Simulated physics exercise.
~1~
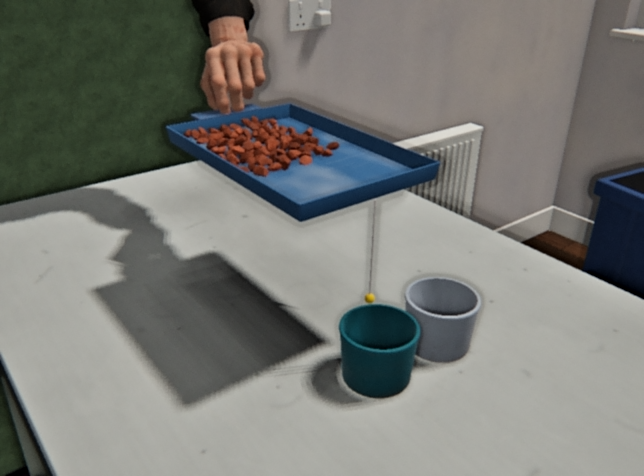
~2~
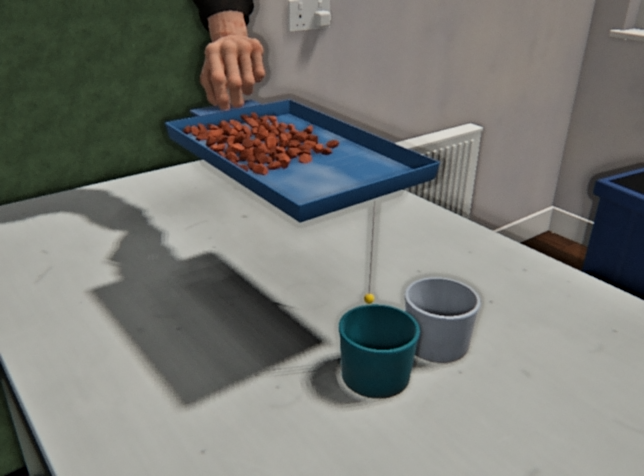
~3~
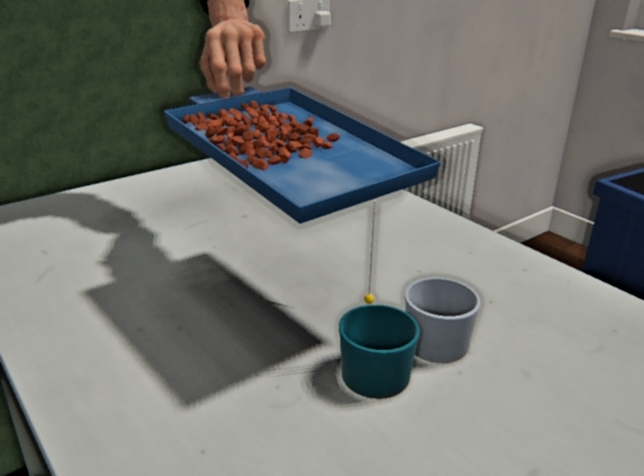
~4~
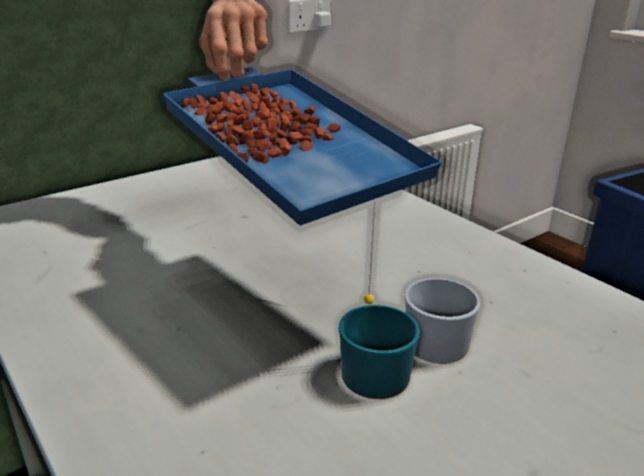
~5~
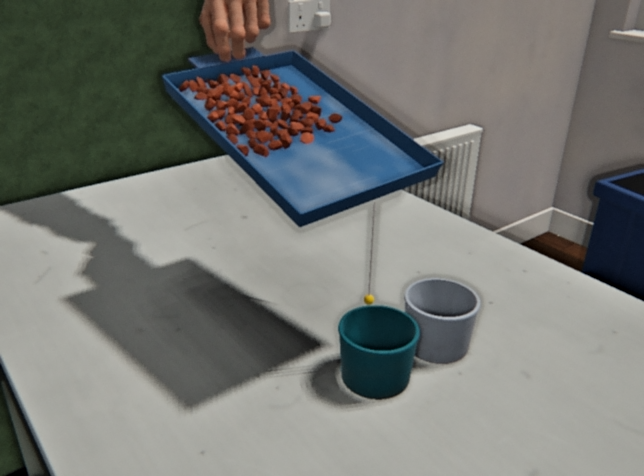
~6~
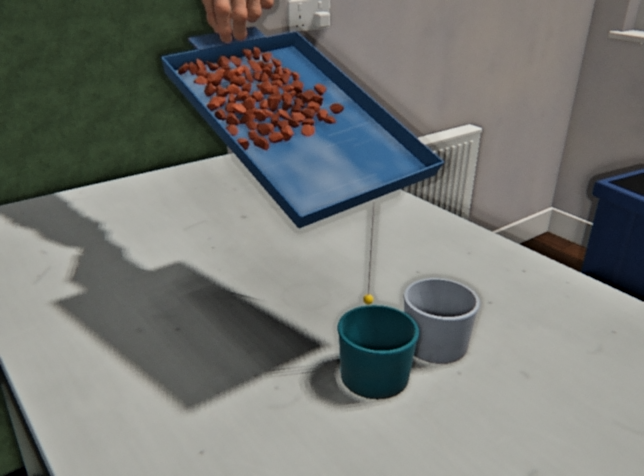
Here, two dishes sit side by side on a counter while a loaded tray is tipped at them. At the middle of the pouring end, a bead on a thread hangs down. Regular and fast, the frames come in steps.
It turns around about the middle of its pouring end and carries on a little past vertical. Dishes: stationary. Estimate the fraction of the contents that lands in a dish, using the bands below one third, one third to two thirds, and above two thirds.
The fraction that lands in a dish is below one third.
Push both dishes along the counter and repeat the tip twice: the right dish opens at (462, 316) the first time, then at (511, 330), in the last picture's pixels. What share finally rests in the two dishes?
In order, 40 % and 10 %.
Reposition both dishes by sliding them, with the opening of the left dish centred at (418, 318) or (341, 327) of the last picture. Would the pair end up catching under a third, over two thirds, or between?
In order: Less than a third, then under a third.
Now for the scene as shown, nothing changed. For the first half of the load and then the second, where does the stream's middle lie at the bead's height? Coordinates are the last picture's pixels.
Points: About (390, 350), then about (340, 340).
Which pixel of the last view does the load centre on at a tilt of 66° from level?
I'd mark it close to (340, 191).
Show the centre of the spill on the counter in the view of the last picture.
(410, 451), roughly.
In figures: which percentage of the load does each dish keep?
Roughly: Left 20 %, right 0 %.
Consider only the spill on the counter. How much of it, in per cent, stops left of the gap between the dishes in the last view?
Share on the left: Near 50 %.
Soon after the last picture, tray tipped steeply; nearly all on the tray; a small part in the air.
A little later, tray tipped past a quarter turn; about a quarter on the tray; a small part in the left dish; about two thirds outside both; a small part in the air.
Later still, tray tipped past a quarter turn; about a quarter in the left dish; most outside both.
At rest, tray tipped past a quarter turn; about a quarter in the left dish; none in the right dish; most outside both.
